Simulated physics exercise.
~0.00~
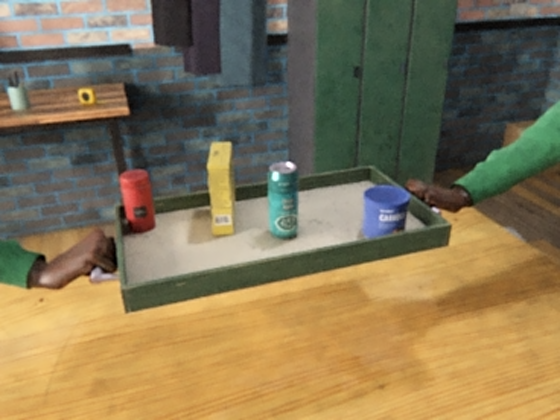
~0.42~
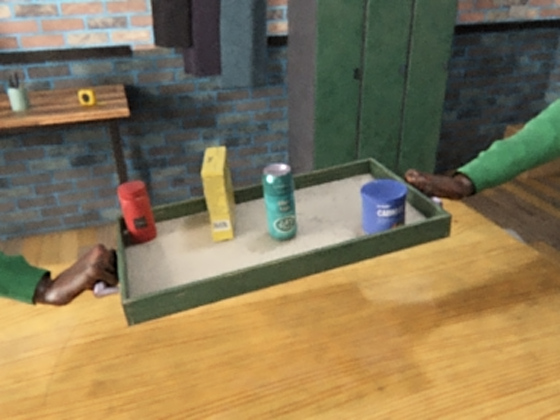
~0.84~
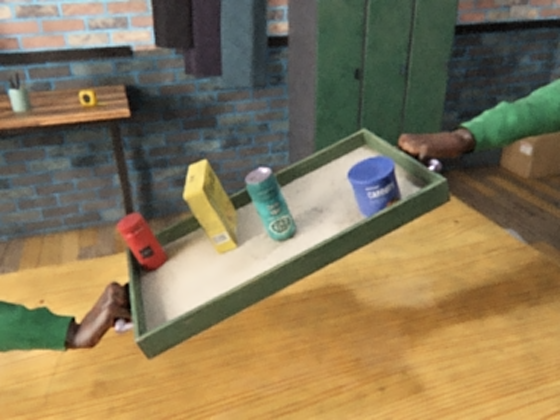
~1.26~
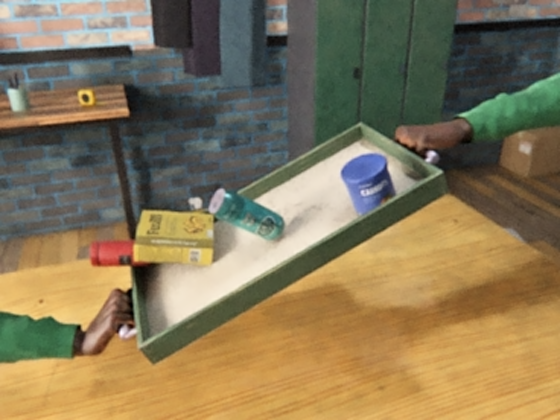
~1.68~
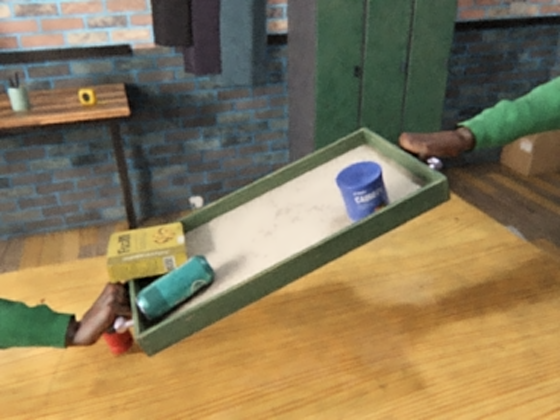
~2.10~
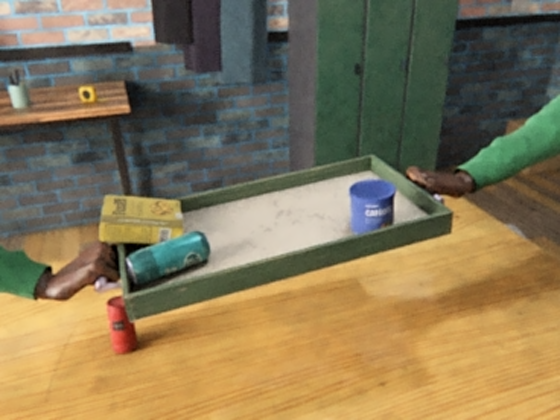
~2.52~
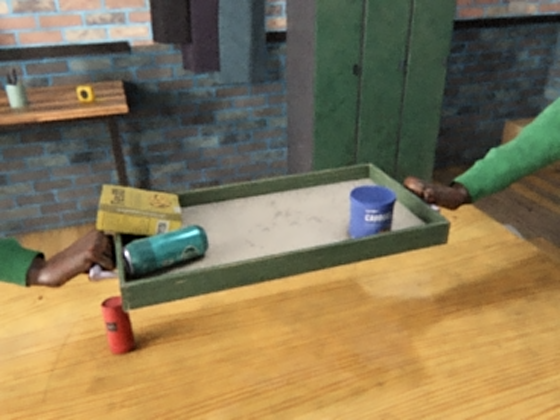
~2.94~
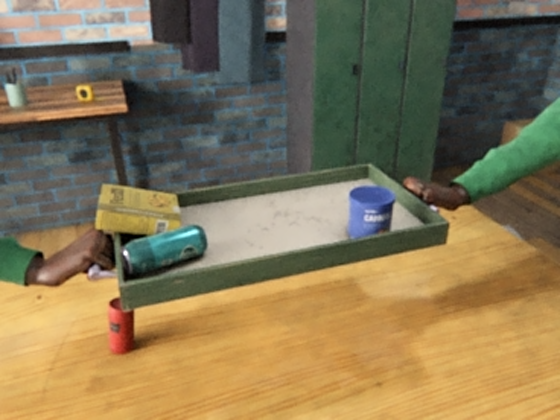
Over a wooden table, hands tilting a tray left and levelling it, red shaker falling off, can and yellow packet toppling, blue tin upright.
